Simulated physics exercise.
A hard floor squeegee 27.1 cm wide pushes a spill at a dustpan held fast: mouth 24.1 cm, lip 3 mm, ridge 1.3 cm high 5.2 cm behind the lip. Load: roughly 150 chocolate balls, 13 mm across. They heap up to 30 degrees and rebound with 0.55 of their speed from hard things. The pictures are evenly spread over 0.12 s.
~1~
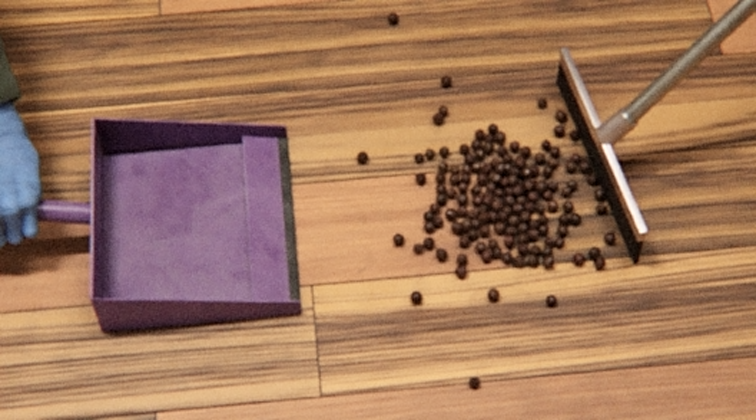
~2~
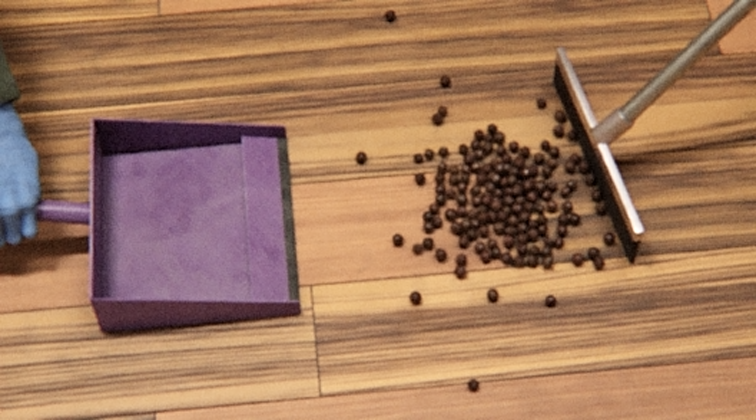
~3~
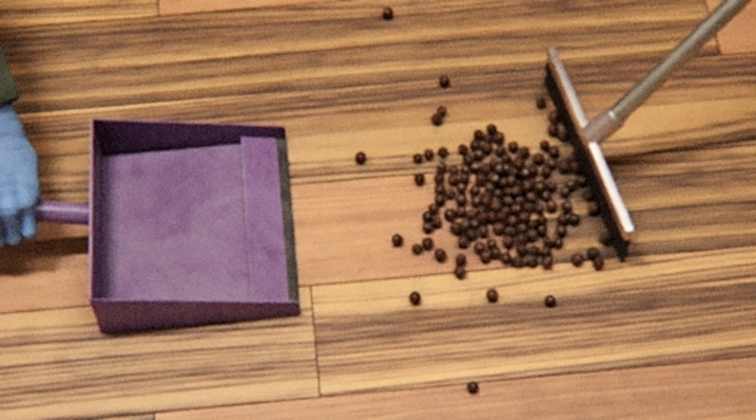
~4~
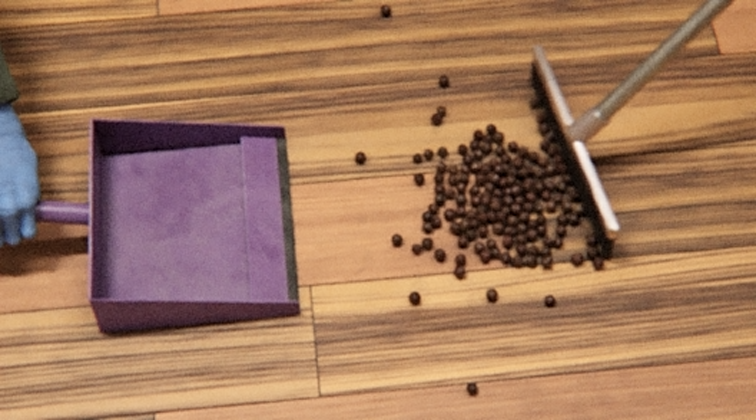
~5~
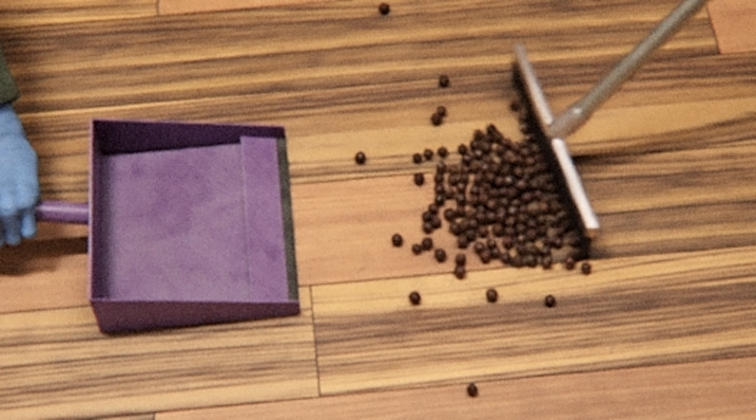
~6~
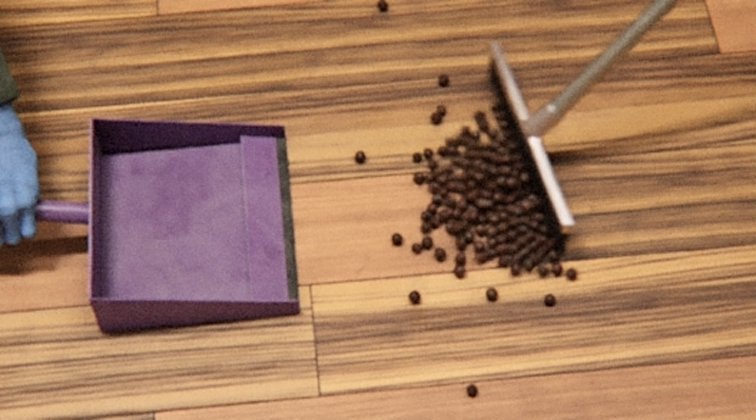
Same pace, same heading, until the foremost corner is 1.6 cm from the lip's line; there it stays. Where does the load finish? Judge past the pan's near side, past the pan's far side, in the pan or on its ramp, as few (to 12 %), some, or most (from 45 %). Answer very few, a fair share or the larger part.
Past the pan's near side: A fair share; past the pan's far side: A fair share; in the pan or on its ramp: A fair share.
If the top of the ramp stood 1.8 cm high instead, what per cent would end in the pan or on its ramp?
In that case some 20 per cent.
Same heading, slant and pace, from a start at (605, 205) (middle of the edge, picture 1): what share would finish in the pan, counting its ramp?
About 35 per cent.
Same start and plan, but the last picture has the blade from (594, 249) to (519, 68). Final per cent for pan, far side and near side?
Pan 40, far 10, near 25.
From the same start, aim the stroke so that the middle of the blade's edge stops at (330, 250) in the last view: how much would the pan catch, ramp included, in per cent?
Some 40 per cent.
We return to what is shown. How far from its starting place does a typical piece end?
Roughly 28 cm.
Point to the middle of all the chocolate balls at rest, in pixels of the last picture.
At about (292, 213).
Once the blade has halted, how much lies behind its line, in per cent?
About 15 per cent.
Then, 0.12 s after the last picture, middle of the blade 14 cm from the lip; 0 % over the lip, far side 10 %, near side 10 %.
Then, 0.20 s after the last picture, middle of the blade 6 cm from the lip; 0 % over the lip, far side 15 %, near side 15 %.
Then, 0.41 s after the last picture, middle of the blade 4 cm from the lip; 30 % over the lip, far side 15 %, near side 25 %.
In the end, near side 25 %, far side 15 %, pan 25 %, in front of the lip or behind the blade 35 %.
